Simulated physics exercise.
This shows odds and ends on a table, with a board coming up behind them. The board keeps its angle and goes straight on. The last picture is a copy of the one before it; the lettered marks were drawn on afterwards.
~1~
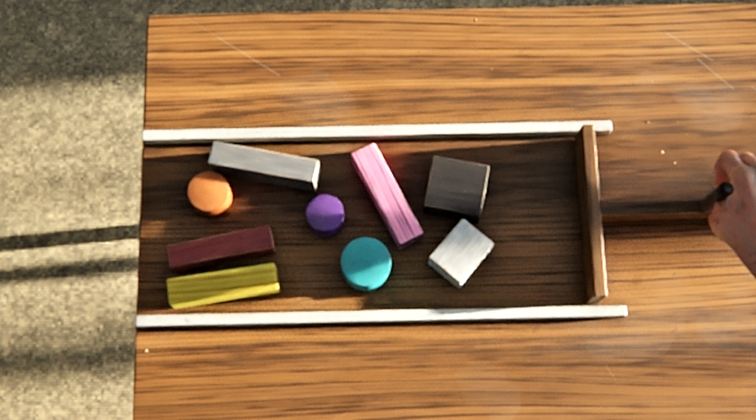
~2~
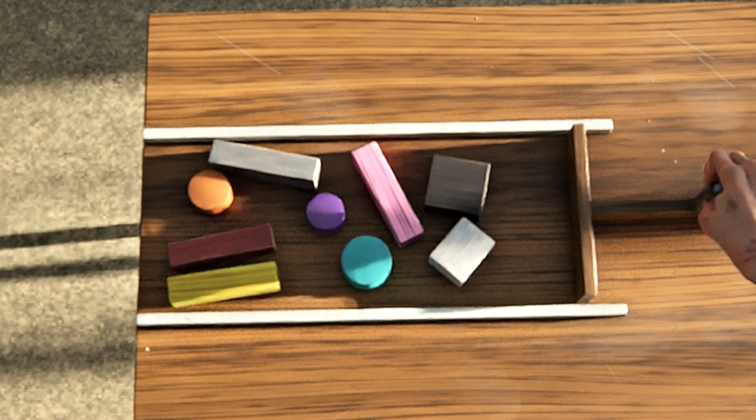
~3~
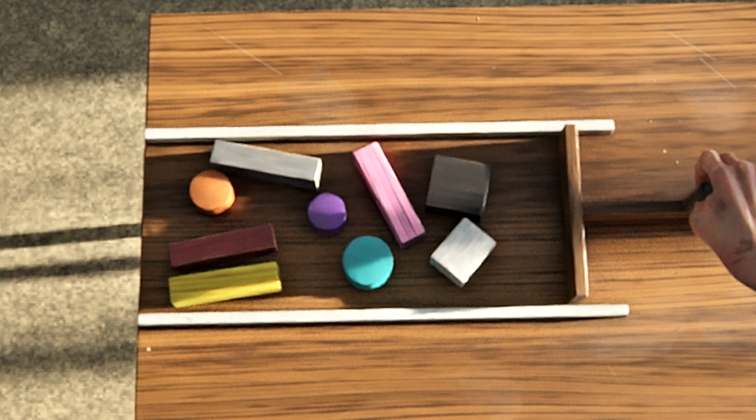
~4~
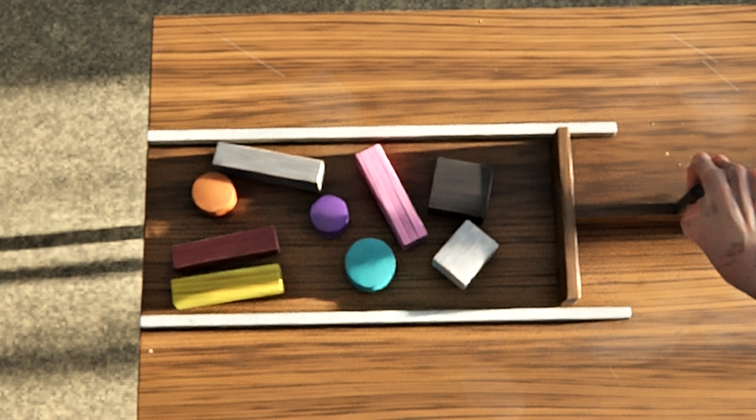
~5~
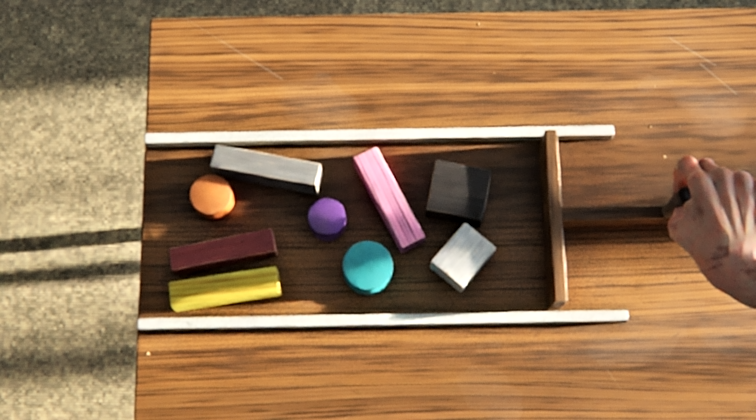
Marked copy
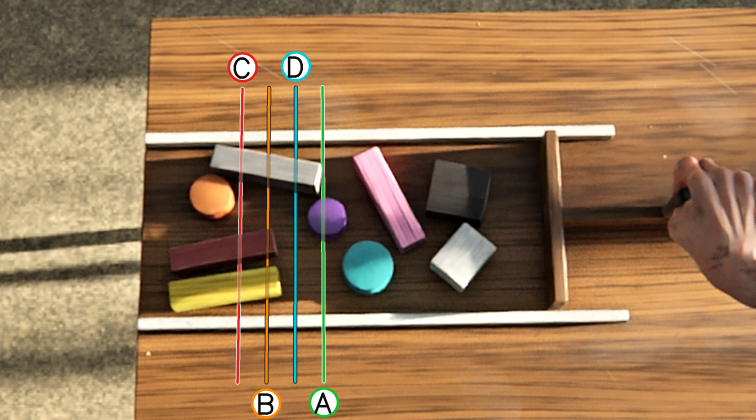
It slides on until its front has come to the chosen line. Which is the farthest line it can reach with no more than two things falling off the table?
D.
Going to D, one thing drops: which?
It is the red bar.
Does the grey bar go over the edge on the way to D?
No.
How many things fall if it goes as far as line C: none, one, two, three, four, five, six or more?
Five.
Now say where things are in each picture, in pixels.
In the first picture, turquoise tin (366, 264); pink stick (386, 197); yellow stick (224, 286).
In the second picture, board (585, 207); purple tin (326, 215).
In the third picture, board (577, 208); orange tin (212, 192).
In the fourth picture, board (568, 211); grey bar (270, 167).
In the fifth picture, board (556, 214); turquoise tin (368, 268); pink stick (389, 200); yellow stick (226, 289).
On the marked copy, A at (323, 229); B at (268, 230); C at (240, 230); D at (296, 229).
With D. Early on, board (461, 215); turquoise tin (360, 272); white block (424, 266).
Further on, board (369, 217); red bar (198, 260); yellow stick (219, 290).
At the end, board (298, 218); red bar over the edge; yellow stick (151, 299); one fallen.
As for the rest, A is within the limit but short; B drops four; C drops five.
